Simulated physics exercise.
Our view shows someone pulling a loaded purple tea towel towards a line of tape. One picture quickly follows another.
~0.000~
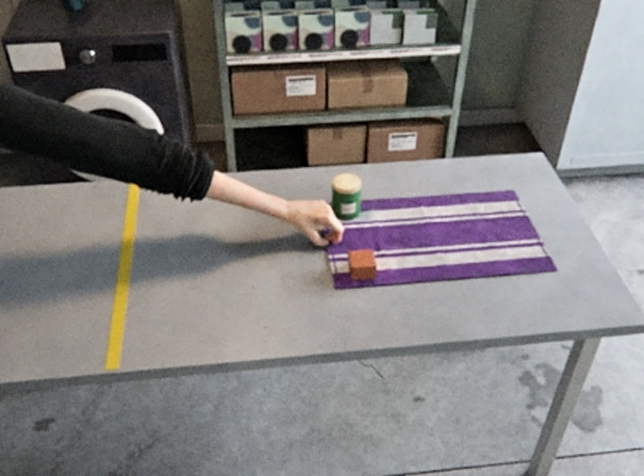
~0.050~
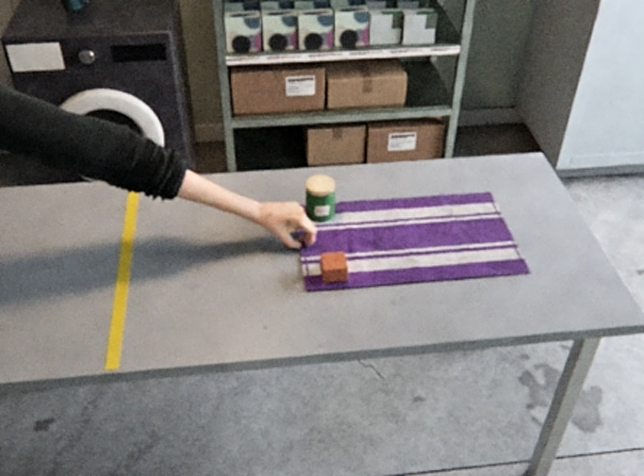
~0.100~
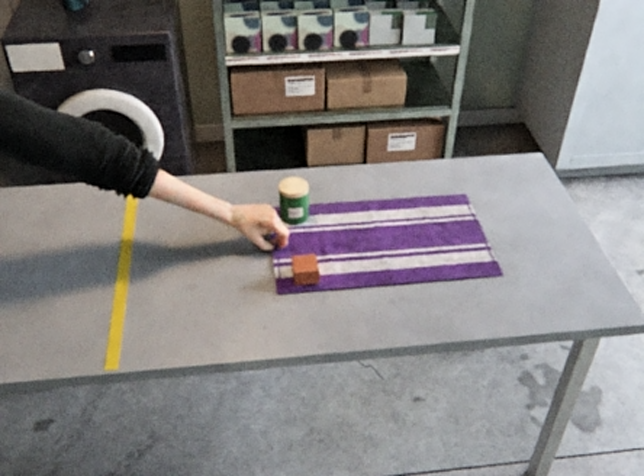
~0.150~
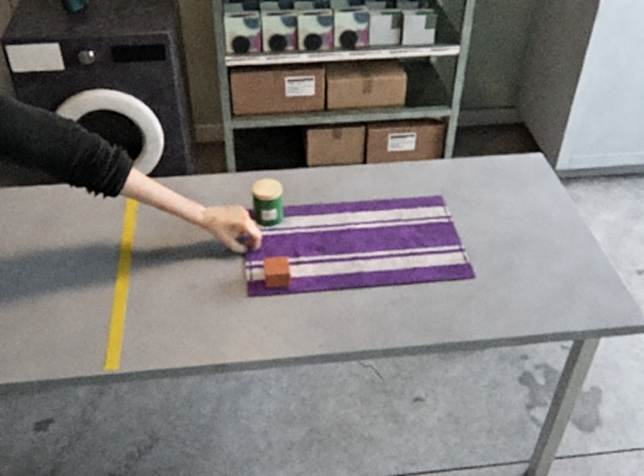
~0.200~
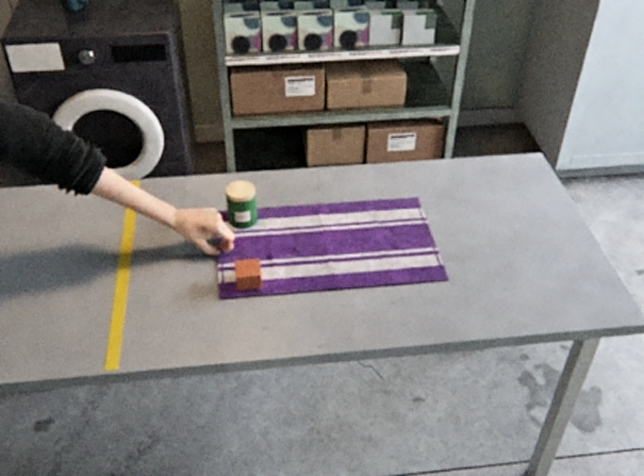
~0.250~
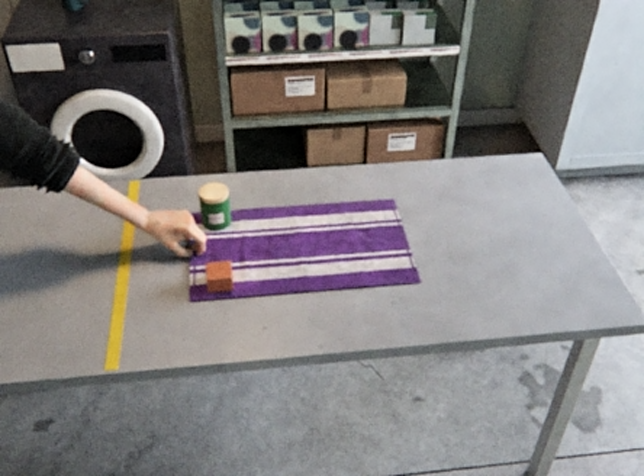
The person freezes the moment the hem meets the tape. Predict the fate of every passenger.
Prediction: The green jar leaves its ride; the orange block leaves its ride.
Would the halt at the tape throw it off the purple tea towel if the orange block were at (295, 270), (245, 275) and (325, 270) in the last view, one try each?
In run one it is left in place. In run two it ends up off. In run three it is left in place.
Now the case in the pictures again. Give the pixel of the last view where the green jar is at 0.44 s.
At the stated time, position (119, 214).
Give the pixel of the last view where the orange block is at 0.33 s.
Position at that moment: Near (173, 281).
By 0.33 s, hem short of the tape; green jar on the cloth near (172, 210); orange block on the cloth near (173, 281).
By 0.44 s, hem at the tape; green jar ahead of the hem near (118, 214); orange block ahead of the hem near (114, 286).
When it is over, hem at the tape; green jar knocked over near (65, 223); orange block ahead of the hem near (64, 291). The green jar leaves the cloth and the orange block shoots off the front.
